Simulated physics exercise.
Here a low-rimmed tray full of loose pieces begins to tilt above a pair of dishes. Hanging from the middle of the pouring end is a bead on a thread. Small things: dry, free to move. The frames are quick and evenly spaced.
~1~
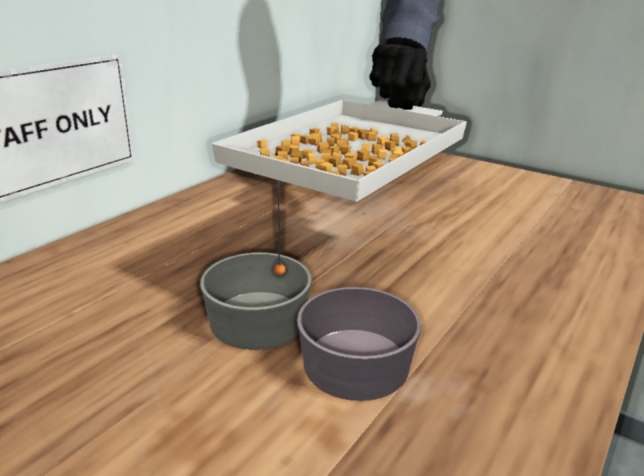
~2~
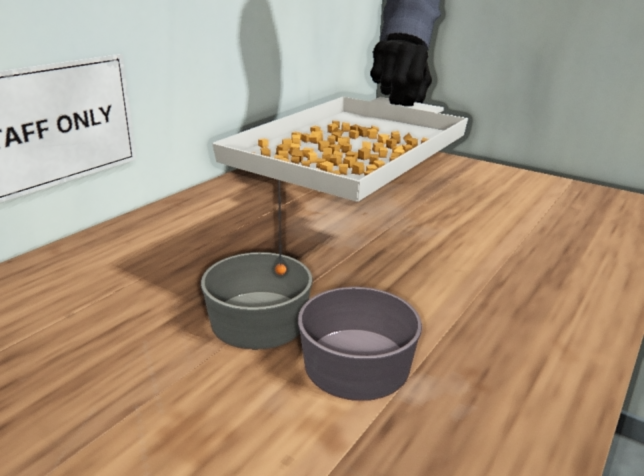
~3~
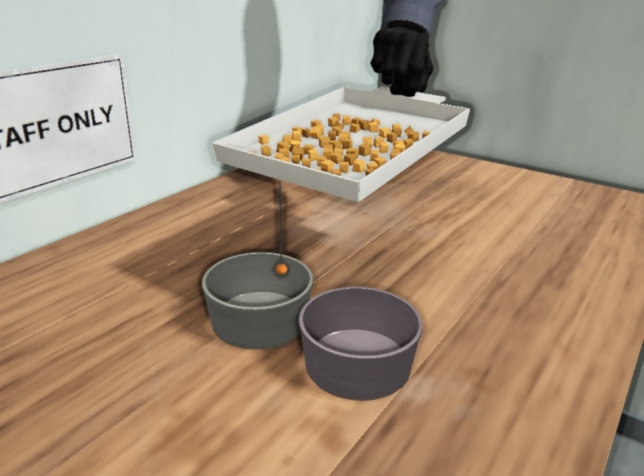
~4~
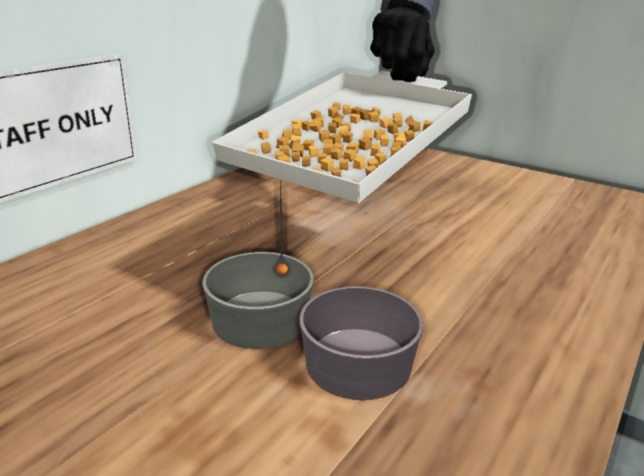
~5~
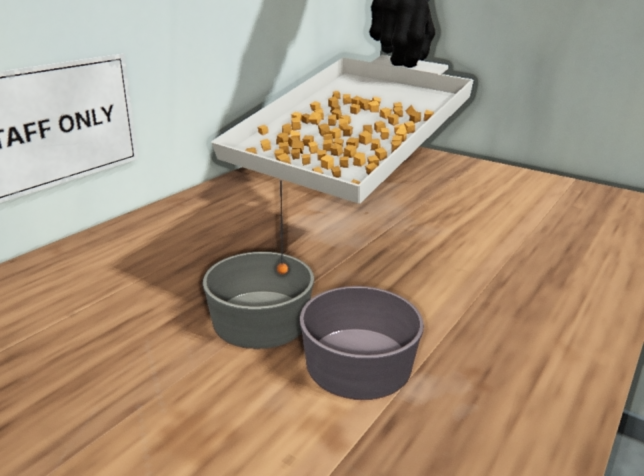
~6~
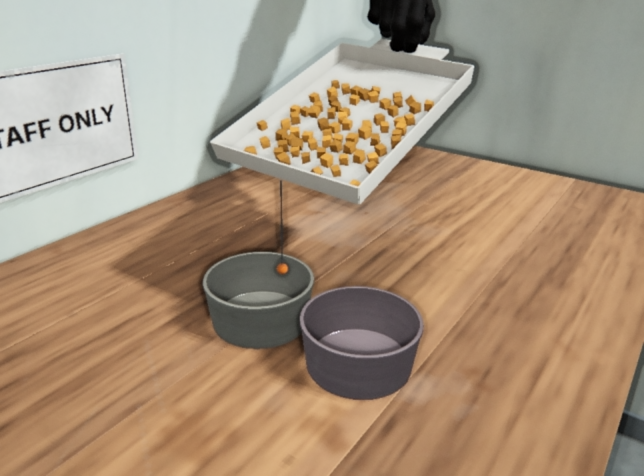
The clip shows a black-gloved hand raising the far end of a pale tray of croutons above two dishes, tilting it gradually toward its near right corner, while an orange bead hangs on a thread over the left dish.
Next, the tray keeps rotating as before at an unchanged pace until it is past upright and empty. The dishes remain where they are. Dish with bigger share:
Most of the load heads over to the right dish, I'd guess.
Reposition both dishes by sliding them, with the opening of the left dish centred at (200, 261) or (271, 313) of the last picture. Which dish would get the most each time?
Results - the dish on the right side first, the dish on the left side second.
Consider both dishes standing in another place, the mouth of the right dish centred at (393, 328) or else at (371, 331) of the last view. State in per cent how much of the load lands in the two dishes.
The first comes to 30 percent and the second to 60 percent.
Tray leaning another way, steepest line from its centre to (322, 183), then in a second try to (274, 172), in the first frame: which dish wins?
Try 1: The right-side dish; try 2: The left-side dish.
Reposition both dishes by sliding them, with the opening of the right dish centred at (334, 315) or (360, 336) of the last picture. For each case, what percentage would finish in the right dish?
Some 50 percent in the first case, 30 percent in the second.
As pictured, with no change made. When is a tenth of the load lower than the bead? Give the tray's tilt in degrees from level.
It's turned some 85 degrees by then.
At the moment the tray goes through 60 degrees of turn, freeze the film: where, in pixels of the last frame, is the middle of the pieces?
I'd put the middle of the pieces at roughly (310, 159).
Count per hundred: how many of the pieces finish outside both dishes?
Share outside: Near 60 %.
Soon after the last picture, tray tipped steeply; nearly all on the tray; a stray few in the air.
A little later, tray tipped right over; most on the tray; a small part in the right dish; a small part outside both; a stray few in the air.
Later still, tray tipped past a quarter turn; about a third in the right dish; a small part in the left dish; about two thirds outside both.
At rest, tray tipped past a quarter turn; about a third in the right dish; a small part in the left dish; about two thirds outside both.
